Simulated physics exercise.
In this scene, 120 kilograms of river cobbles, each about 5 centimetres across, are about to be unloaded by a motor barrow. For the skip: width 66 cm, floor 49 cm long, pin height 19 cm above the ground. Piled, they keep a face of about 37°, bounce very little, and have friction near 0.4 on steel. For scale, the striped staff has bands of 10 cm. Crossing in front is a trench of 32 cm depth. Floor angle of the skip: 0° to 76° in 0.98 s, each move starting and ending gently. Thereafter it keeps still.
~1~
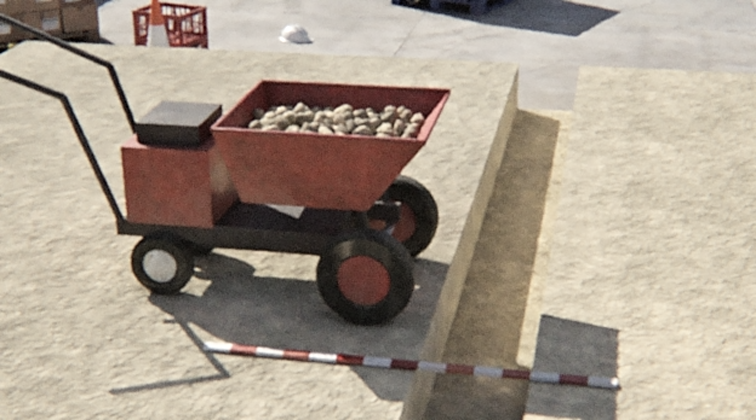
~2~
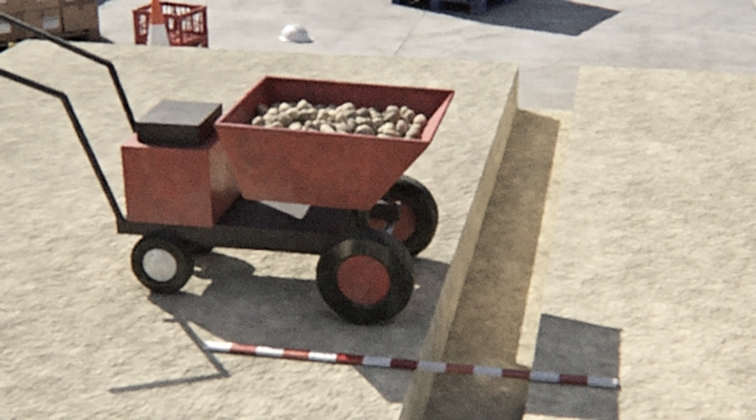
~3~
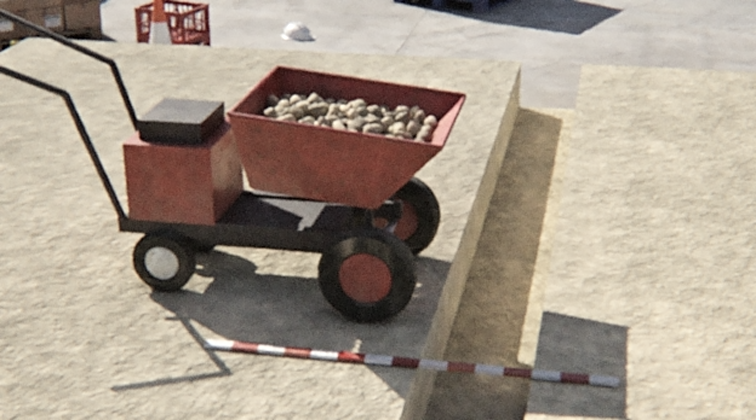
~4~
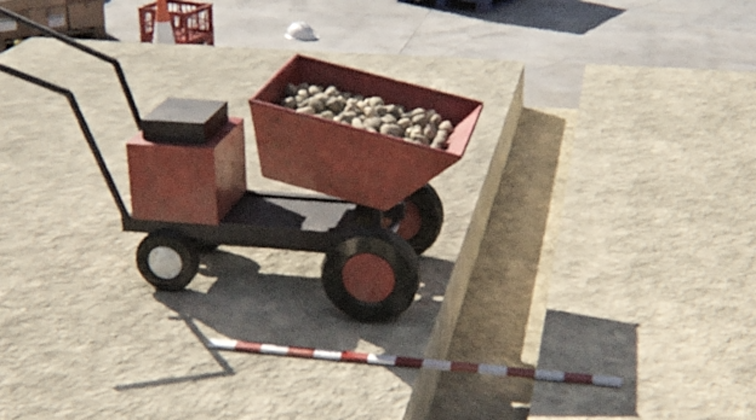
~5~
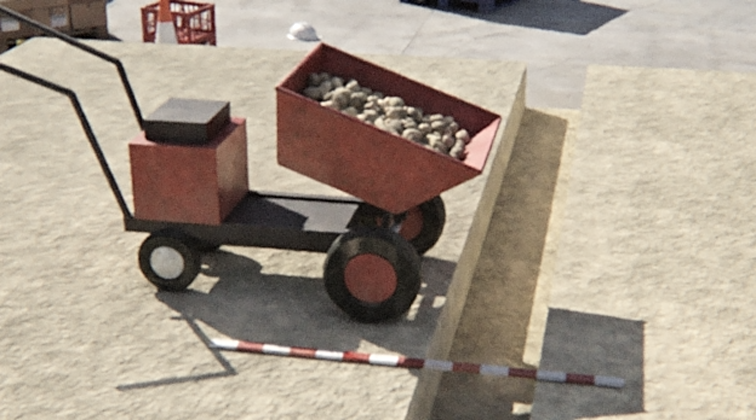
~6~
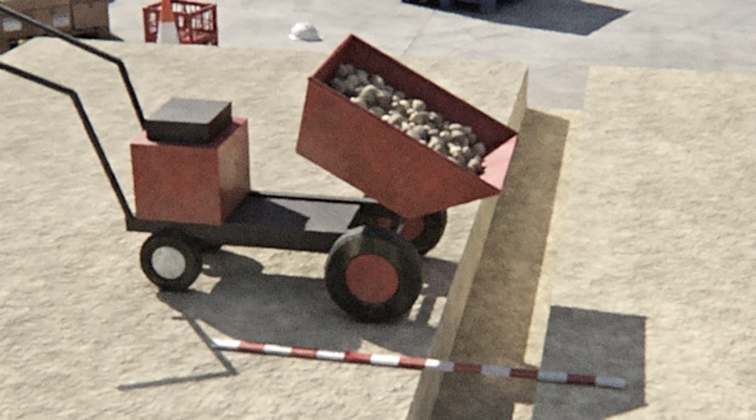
The red skip of a small motor barrow, heaped with rounded stones, tilts gently at first and then more steeply, its rear rising and its lip lowering to the right. The black-framed barrow stands on sunlit, sandy ground, left of a narrow trench crossed by a red-and-white striped staff. Seen from slightly above and to the side, the view stays almost still, with a white helmet and red crate behind.
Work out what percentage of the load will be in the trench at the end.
It comes to roughly 21 percent of the load.
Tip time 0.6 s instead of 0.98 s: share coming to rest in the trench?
Trench share: Approx. 15%.
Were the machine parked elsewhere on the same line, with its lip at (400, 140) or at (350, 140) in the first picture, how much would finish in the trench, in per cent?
About 55 per cent from the first spot, about 95 from the second.
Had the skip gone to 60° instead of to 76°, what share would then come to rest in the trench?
In that case some 20 per cent.
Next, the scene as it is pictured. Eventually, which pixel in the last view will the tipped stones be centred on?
About (603, 299).
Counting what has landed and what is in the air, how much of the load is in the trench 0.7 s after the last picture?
Close to 0 per cent at that time.
Then, 0.3 s after the last picture the floor is at 65°, 100 % in the skip; the foremost stones are at (542, 252).
Then, 0.7 s after the last picture the floor is at 76°, 59 % in the skip, 2 % in the trench, 39 % past the trench; the foremost stones are at (671, 320).
Then, 1.0 s after the last picture the floor is at 76°, 23 % in the skip, 7 % in the trench, 70 % past the trench; the foremost stones are past the picture's edge.
Then, 3.0 s after the last picture the floor is at 76°, 6 % in the skip, 21 % in the trench, 73 % past the trench; the foremost stones are past the picture's edge.
